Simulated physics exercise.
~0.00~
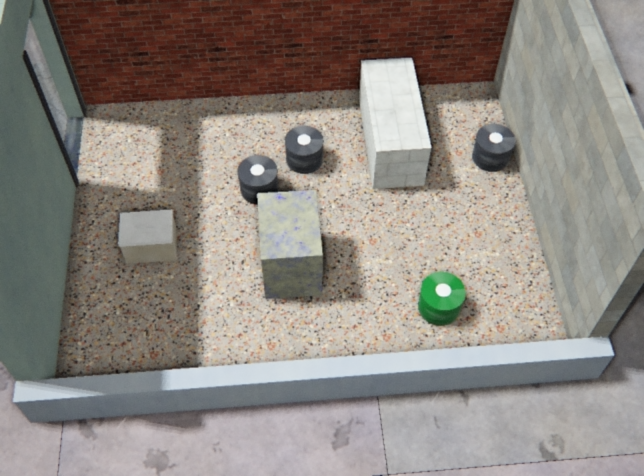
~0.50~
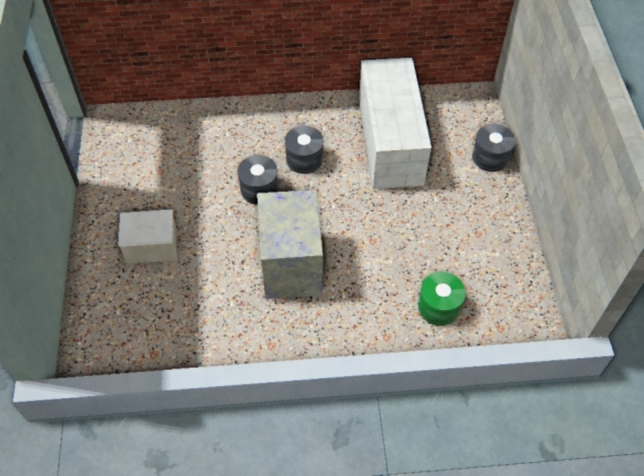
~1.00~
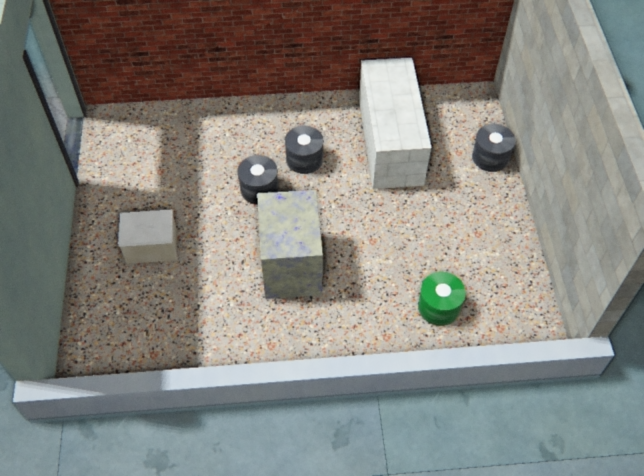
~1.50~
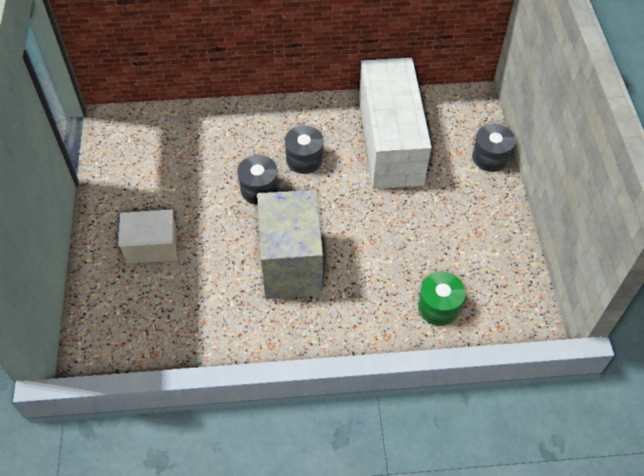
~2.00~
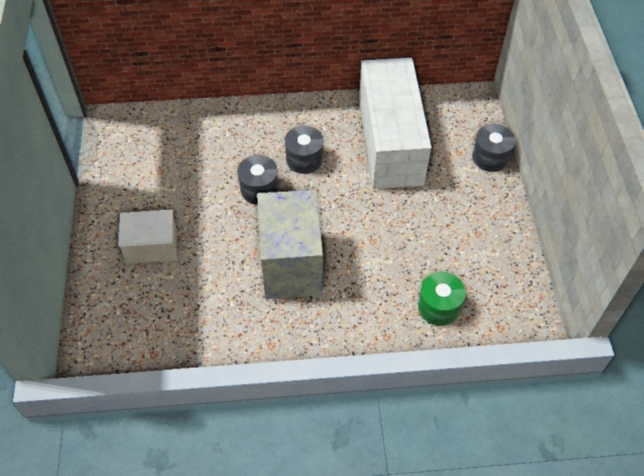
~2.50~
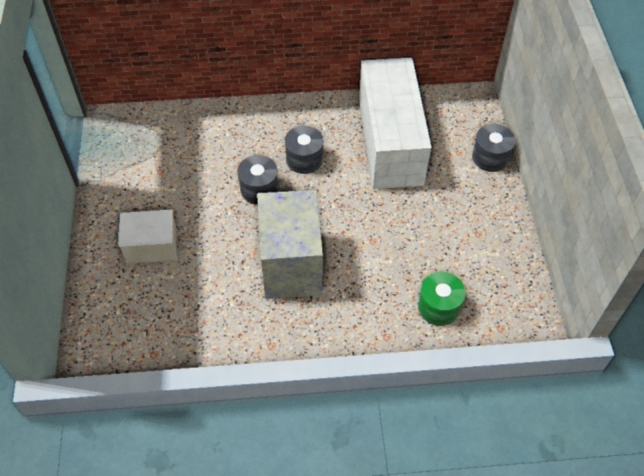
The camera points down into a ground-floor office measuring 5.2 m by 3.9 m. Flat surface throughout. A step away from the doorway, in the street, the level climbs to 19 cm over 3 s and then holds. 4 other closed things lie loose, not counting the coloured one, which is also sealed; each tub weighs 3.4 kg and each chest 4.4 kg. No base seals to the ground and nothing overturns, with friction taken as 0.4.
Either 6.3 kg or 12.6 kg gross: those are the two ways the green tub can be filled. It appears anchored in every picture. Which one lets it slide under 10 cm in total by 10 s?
Answer: 12.6 kg, not 6.3 kg.
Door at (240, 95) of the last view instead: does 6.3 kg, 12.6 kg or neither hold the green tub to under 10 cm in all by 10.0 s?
I'd say you need the heavier one.
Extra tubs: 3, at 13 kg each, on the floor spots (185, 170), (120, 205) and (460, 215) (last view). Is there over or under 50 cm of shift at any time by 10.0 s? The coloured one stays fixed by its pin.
In turn: Beyond it, within it, within it.
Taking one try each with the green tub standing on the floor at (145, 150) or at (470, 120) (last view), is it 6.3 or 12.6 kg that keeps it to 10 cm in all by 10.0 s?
Log: Try 1 neither pick works; try 2 the heavier pick is required.
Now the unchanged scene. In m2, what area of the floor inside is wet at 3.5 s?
Roughly 3.5 m2.
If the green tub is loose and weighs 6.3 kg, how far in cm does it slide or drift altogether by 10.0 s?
It would cover some 50 cm all told.
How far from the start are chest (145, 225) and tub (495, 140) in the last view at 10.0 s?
5 cm and 40 cm respectively.
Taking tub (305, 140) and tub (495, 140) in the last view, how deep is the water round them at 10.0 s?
First roughly 5 cm, second roughly 3 cm.
After 3.5 s the green tub would be 0 cm from its start with 6.3 kg and 0 cm from its start with 12.6 kg; 0 cm of water round it then.
After 4.5 s the green tub would be 0 cm from its start with 6.3 kg and 0 cm from its start with 12.6 kg; 0 cm of water round it then.
After 7.0 s the green tub would be 0 cm from its start with 6.3 kg and 0 cm from its start with 12.6 kg; 3 cm of water round it then.
After 10.0 s the green tub would be 49 cm from its start with 6.3 kg and 0 cm from its start with 12.6 kg; 5 cm of water round it then.
